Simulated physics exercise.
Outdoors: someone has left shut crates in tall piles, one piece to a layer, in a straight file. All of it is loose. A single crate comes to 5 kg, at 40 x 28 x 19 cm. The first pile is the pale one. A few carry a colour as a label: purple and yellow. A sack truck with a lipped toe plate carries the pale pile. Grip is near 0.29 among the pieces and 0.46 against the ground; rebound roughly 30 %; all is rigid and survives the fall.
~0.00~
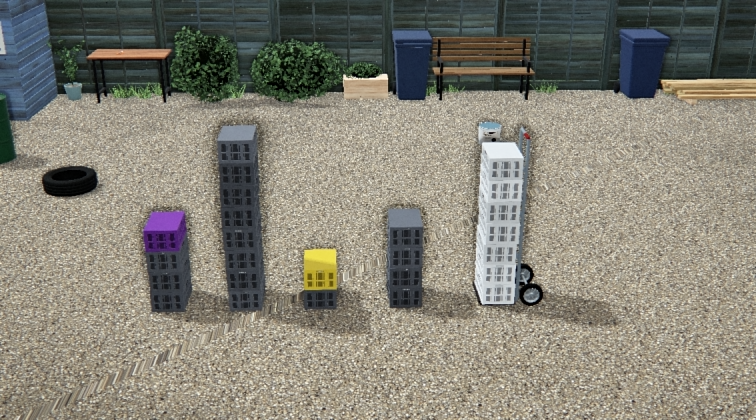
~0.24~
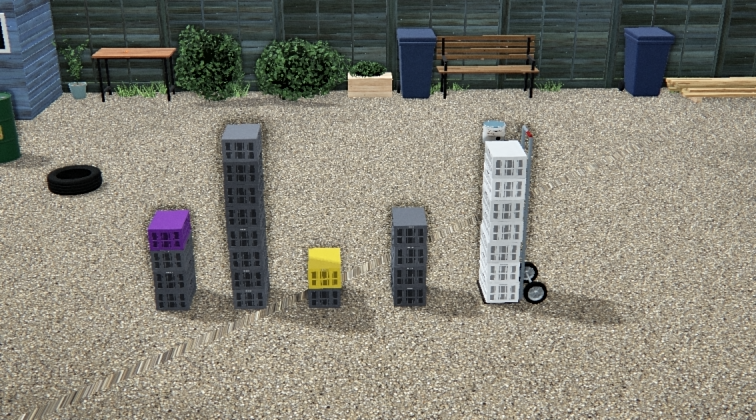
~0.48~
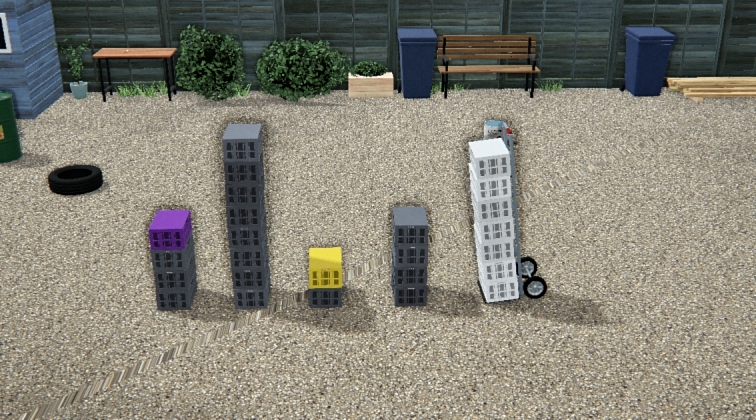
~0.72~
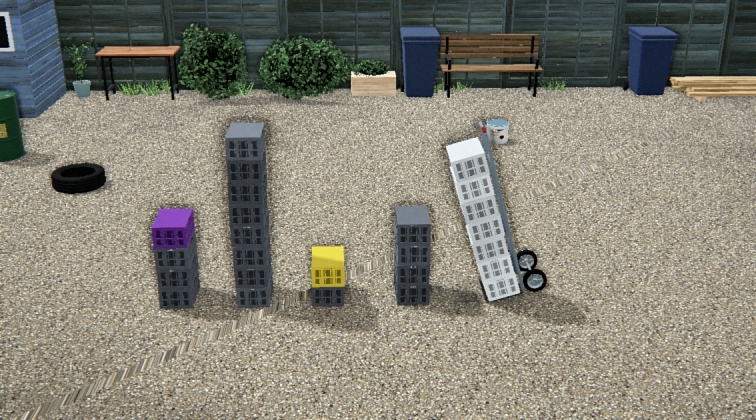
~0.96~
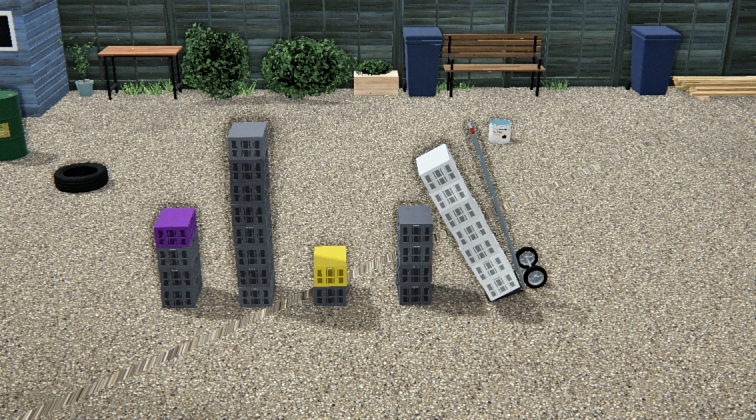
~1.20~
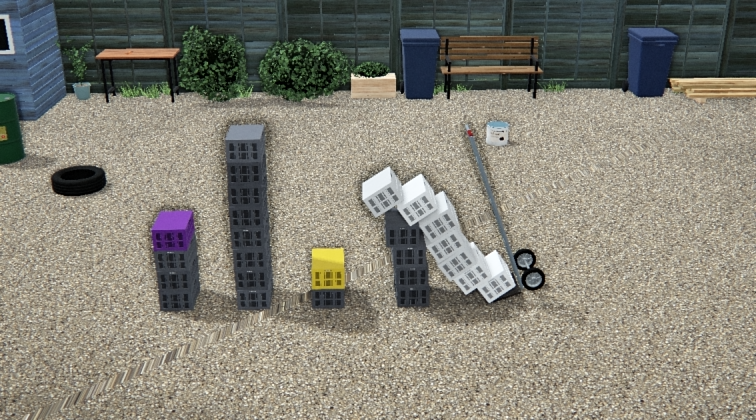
In this clip, a sack truck behind a tall white stack of crates tilts left among grey stacks topped with purple and yellow; the white stack leans away from it, then bends and breaks apart over the neighbouring grey stack.
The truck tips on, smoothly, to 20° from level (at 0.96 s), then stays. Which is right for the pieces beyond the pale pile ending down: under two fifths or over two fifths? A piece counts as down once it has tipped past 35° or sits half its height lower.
The part is less than two fifths.
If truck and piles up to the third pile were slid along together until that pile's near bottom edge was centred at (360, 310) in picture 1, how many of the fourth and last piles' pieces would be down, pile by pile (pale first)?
In that case fourth 0, last 0.
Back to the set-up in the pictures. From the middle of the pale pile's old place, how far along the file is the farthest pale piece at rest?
Some 190 cm.
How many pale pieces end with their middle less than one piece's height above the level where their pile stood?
2 pale pieces.
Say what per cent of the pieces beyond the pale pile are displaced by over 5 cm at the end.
It is 20 per cent.
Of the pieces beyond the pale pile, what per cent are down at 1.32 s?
By then 0 per cent.
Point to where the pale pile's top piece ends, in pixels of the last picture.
Near (284, 261).
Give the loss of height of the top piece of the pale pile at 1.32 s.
About 50 cm.
By 1.32 s, 7 of the pale pile down; none of the 18 other crates down, 3 disturbed.
By 1.50 s, 7 of the pale pile down; none of the 18 other crates down, 4 disturbed.
By 1.74 s, 7 of the pale pile down; 3 of the 18 other crates down; yellow crate moved 8 cm.
When it is over (2.4 s), 6 of the pale pile down; 3 of the 18 other crates down; yellow crate moved 16 cm; purple crate unmoved. That is 17 per cent. In pixels of the last frame, middles, yellow crate near (310, 268), purple crate near (174, 230).
